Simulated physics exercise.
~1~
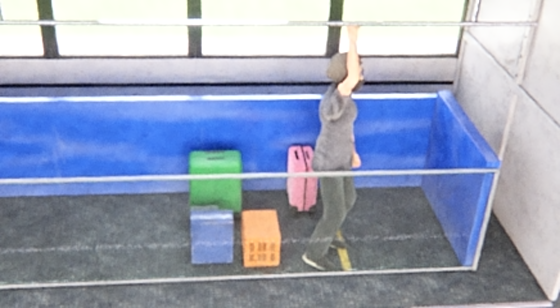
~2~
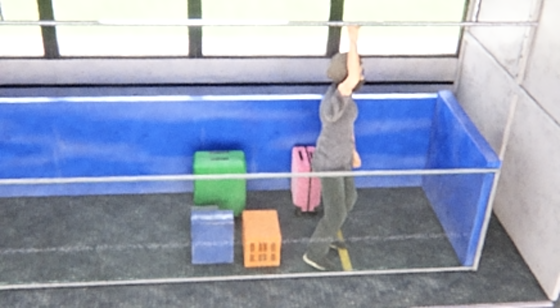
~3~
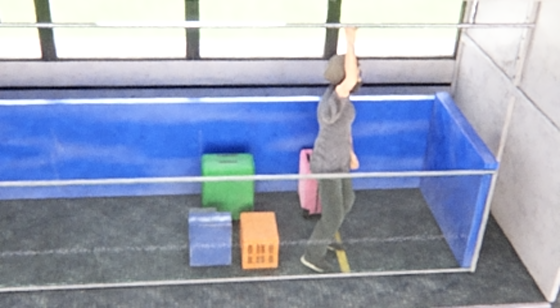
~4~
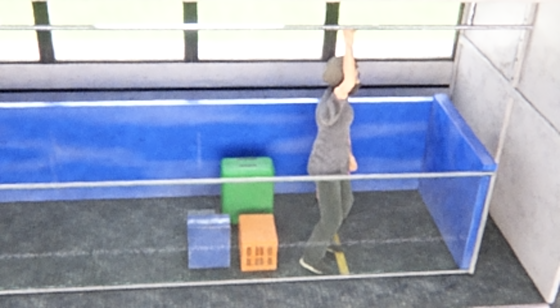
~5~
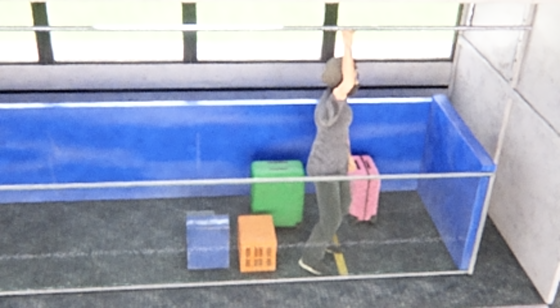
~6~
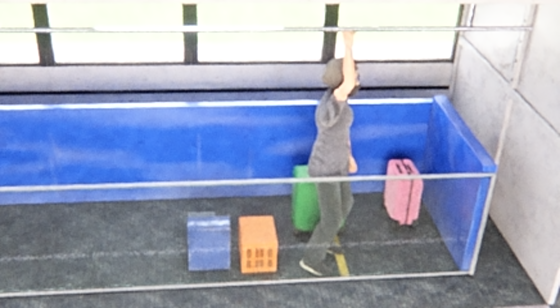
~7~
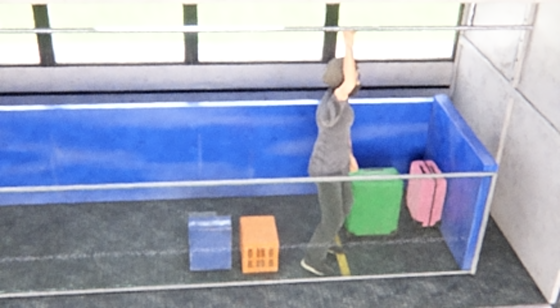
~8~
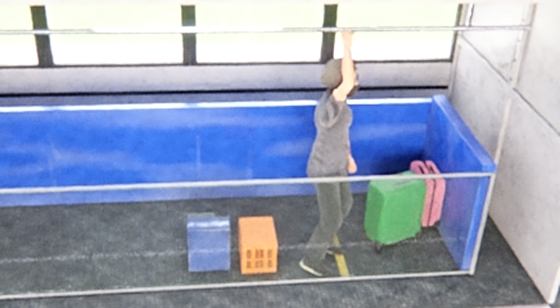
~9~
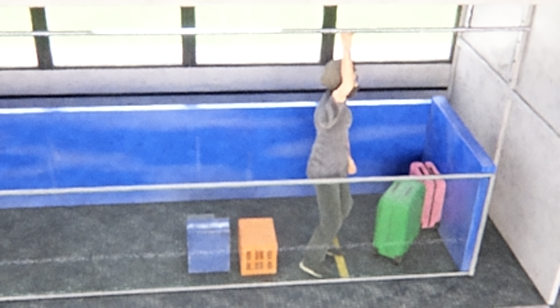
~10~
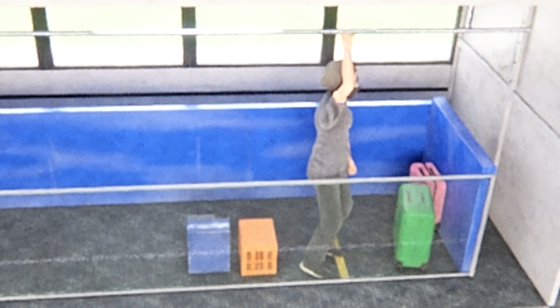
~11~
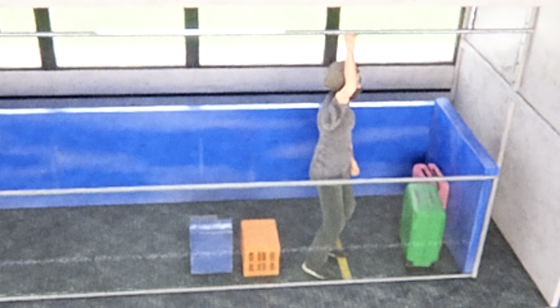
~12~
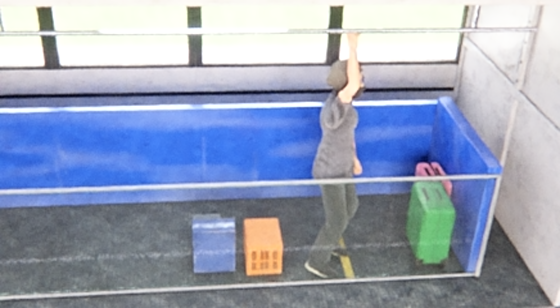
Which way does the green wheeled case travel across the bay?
The green wheeled case rolls to the right, passing behind the standing person and ending near the right-hand end of the bay.
In this clip, a green wheeled case and a smaller pink one roll right behind a standing person holding an overhead rail, while a blue box and an orange crate stay put. The green case turns and ends upright in front of the pink one near the right-hand wall.
